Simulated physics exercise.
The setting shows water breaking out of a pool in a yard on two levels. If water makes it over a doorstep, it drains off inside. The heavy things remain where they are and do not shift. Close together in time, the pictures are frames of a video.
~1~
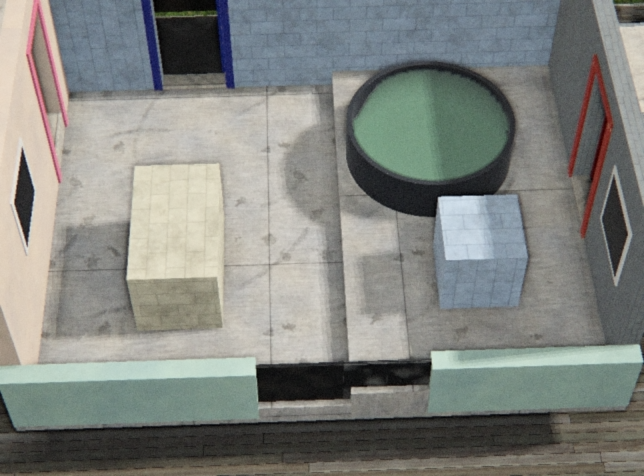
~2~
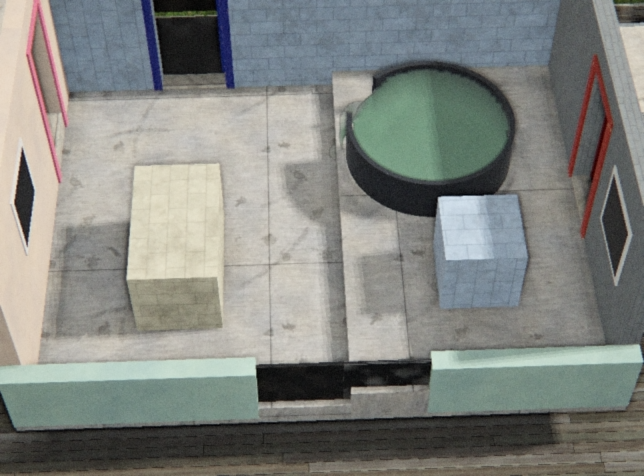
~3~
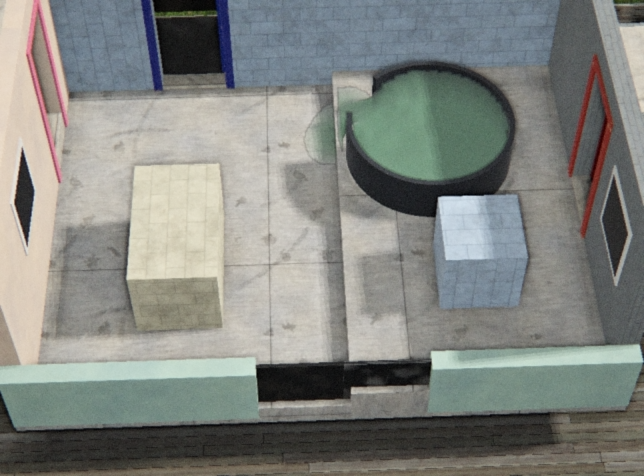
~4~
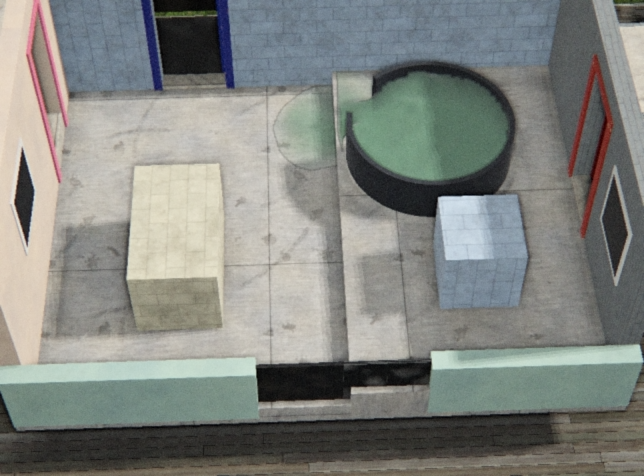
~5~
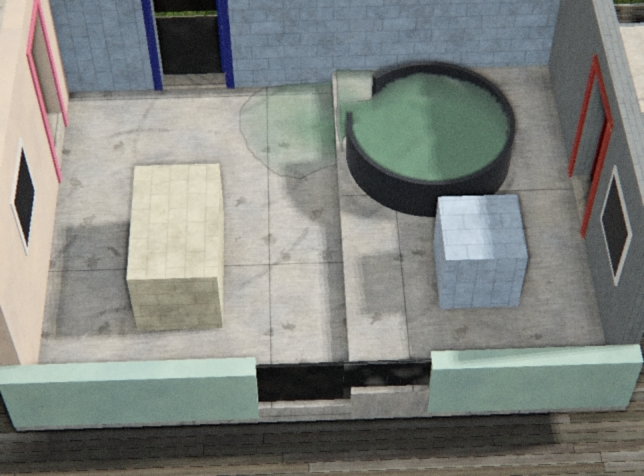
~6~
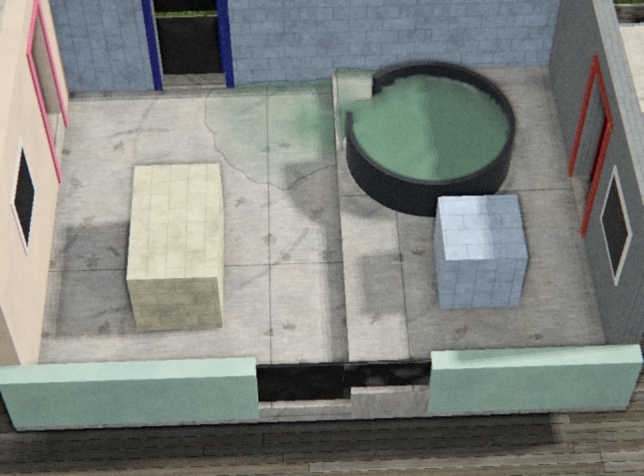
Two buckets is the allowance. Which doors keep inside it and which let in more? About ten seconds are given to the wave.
In order: The pink door will get two buckets at most, the red door will get two buckets at most, the blue door will get more than two buckets.
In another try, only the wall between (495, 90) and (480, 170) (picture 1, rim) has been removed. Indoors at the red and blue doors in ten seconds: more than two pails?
Red: Beyond the mark, blue: Short of the mark.
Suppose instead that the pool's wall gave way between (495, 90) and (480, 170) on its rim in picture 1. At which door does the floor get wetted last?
The one in pink, I think.
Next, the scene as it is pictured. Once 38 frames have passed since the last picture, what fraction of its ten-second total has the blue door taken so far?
Share at that point: Close to 60 in a hundred.
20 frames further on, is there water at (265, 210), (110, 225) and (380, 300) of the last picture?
First spot not wet, second soaked, third not wet.
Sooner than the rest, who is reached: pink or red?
The pink one.
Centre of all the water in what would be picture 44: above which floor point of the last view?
Somewhere near (248, 201).
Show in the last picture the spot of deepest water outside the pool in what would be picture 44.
Somewhere near (36, 385).
A moment on, water covers 20 % of the floor; the pink door not reached, the red door not reached, the blue door under two buckets in.
Next, water covers 30 % of the floor; the pink door wet at the sill, nothing in, the red door not reached, the blue door under two buckets in.
Then, water covers 40 % of the floor; the pink door wet at the sill, nothing in, the red door not reached, the blue door over two buckets in.
Later, water covers 55 % of the floor; the pink door wet at the sill, nothing in, the red door not reached, the blue door over two buckets in.
In the end, water covers 65 % of the floor; the pink door wet at the sill, nothing in, the red door not reached, the blue door far over two buckets in.
